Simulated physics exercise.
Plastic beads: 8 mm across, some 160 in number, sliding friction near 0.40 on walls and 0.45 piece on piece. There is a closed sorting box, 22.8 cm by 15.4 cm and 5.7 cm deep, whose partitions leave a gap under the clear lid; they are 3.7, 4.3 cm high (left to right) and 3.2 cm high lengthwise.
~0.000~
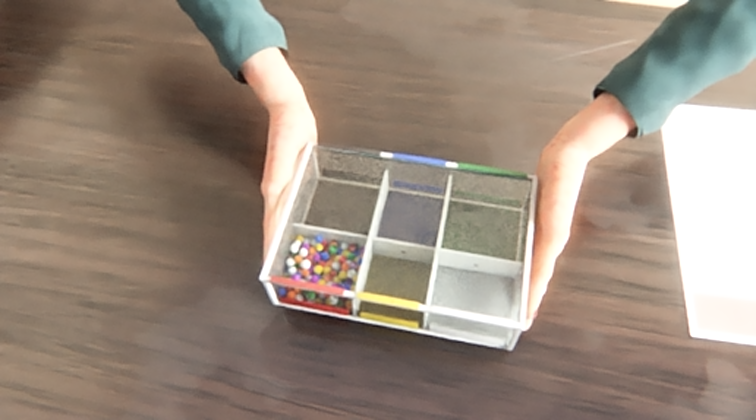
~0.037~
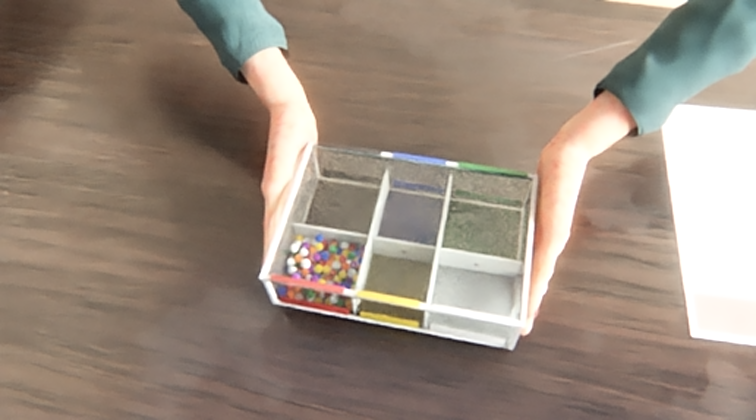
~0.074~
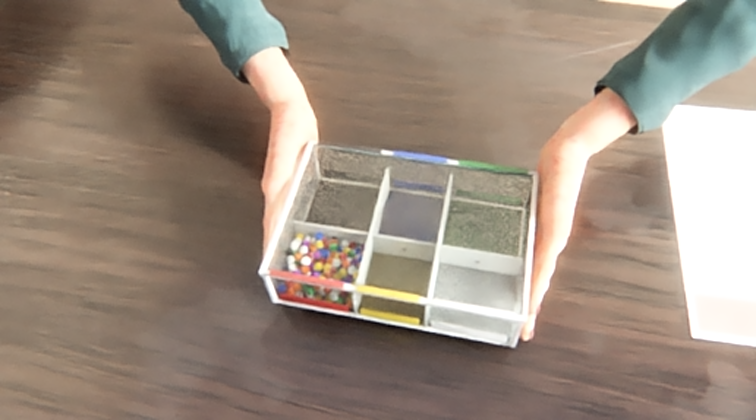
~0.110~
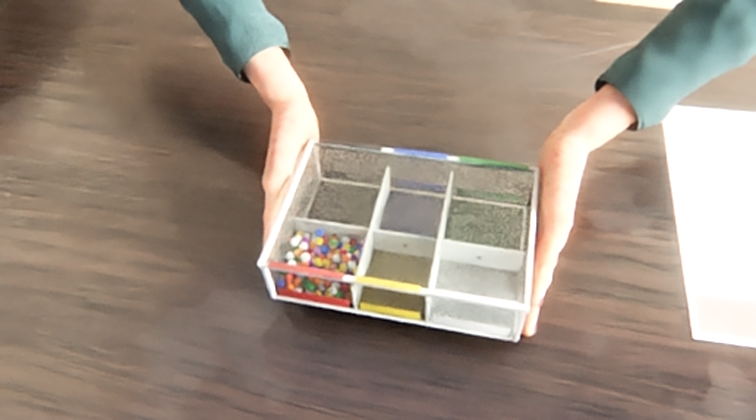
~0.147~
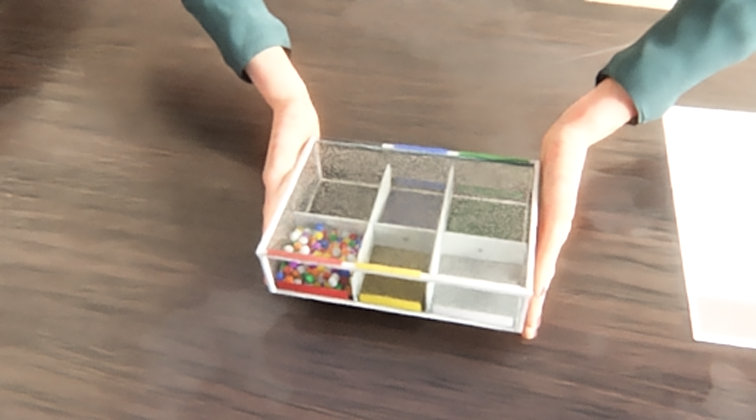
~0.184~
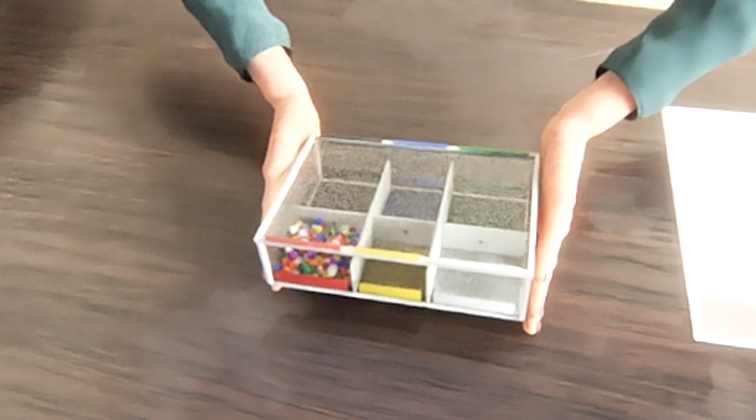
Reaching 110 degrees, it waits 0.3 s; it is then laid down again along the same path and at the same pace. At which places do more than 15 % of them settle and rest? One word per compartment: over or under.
Red compartment under, blue compartment under, green compartment under, yellow compartment under, white compartment under, black compartment over.
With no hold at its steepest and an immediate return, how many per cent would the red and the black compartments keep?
In per cent: Red 5; black 95.
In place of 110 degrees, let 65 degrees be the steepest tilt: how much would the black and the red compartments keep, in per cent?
Result - black 15 percent, red 85 percent.
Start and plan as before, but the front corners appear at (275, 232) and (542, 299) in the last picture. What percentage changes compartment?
Estimate: Around 100 %.
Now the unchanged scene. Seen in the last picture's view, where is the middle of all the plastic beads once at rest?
Close to pixel (342, 200).
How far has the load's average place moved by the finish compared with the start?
8.5 cm, roughly.
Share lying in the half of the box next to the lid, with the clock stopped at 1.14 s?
80 %.
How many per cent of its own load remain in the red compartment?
Roughly 0 per cent.
After 1.14 s, tilt 110 degrees; red 10 %, black 90 %.
Then, at 1.77 s, tilt 59 degrees; black 100 %.
After 2.45 s, tilt 0 degrees; black 100 %.
At rest (2.9 s), red 0 %, blue 0 %, green 0 %, yellow 0 %, white 0 %, black 100 %.
